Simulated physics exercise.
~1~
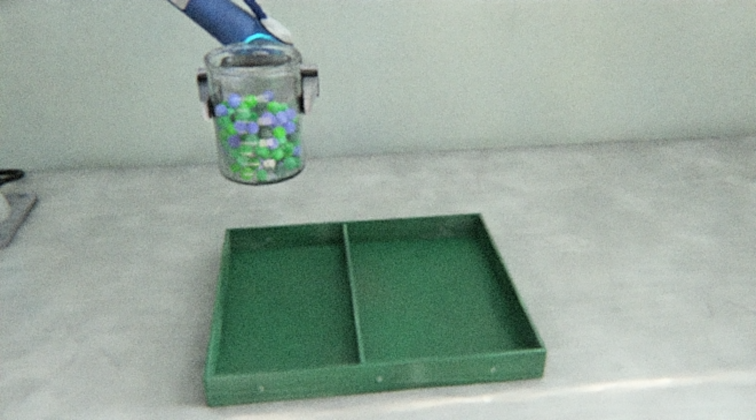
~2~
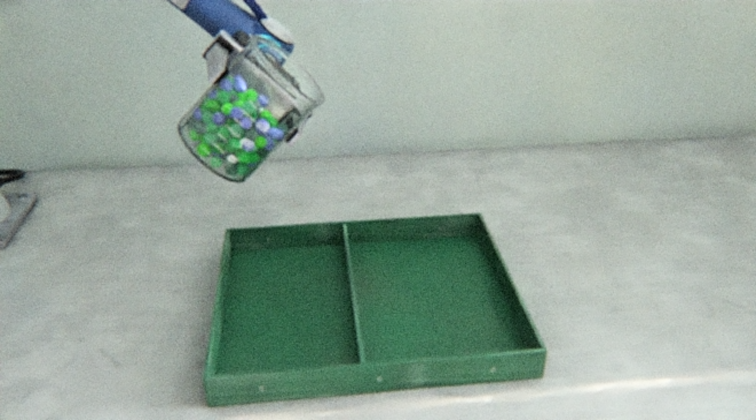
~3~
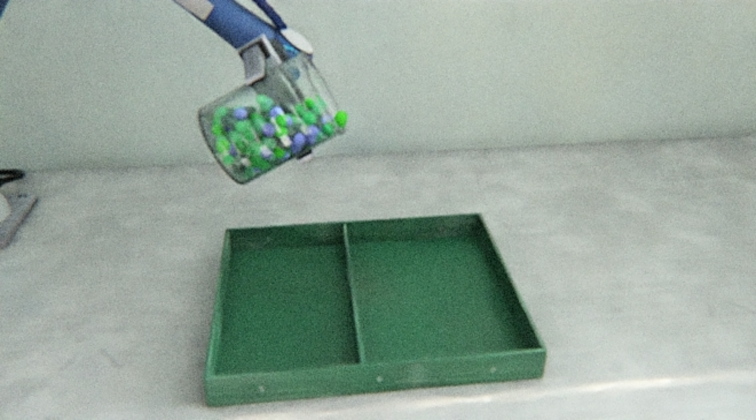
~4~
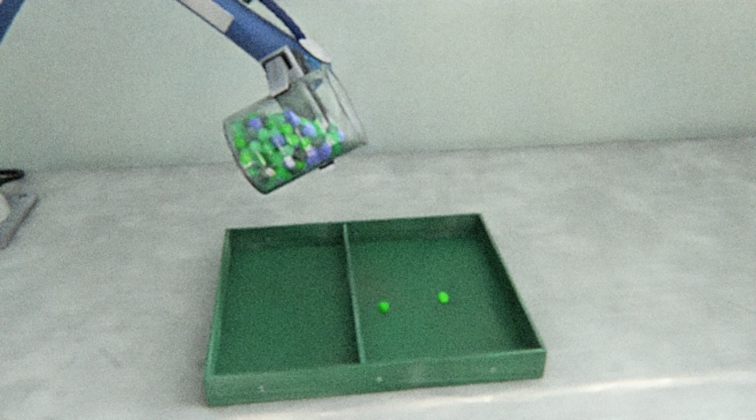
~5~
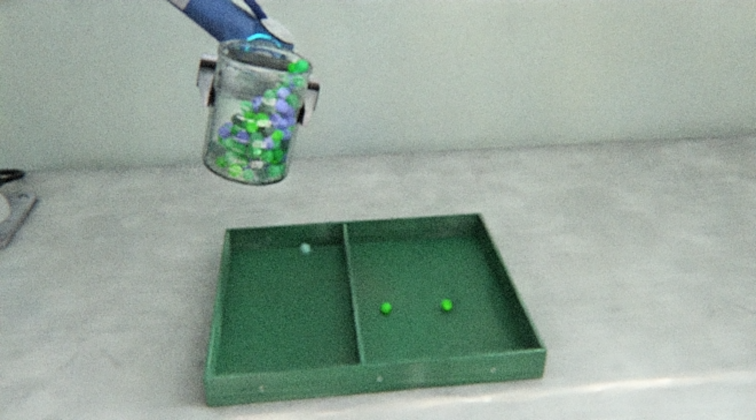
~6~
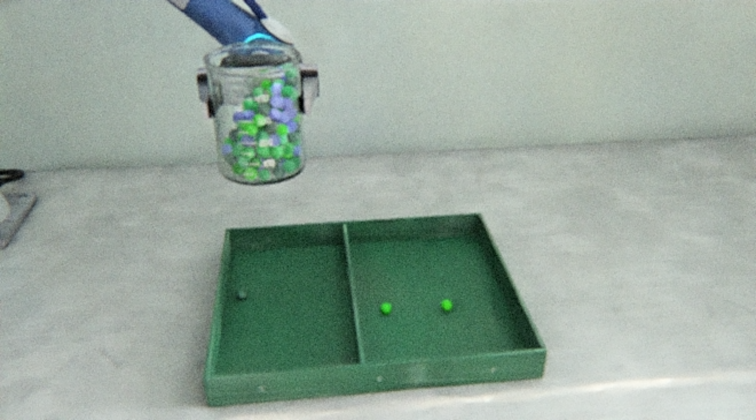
Above a divided green tray on a grey tabletop, a blue robot arm tilting a clear tumbler, dropping three sweets, then righting it.
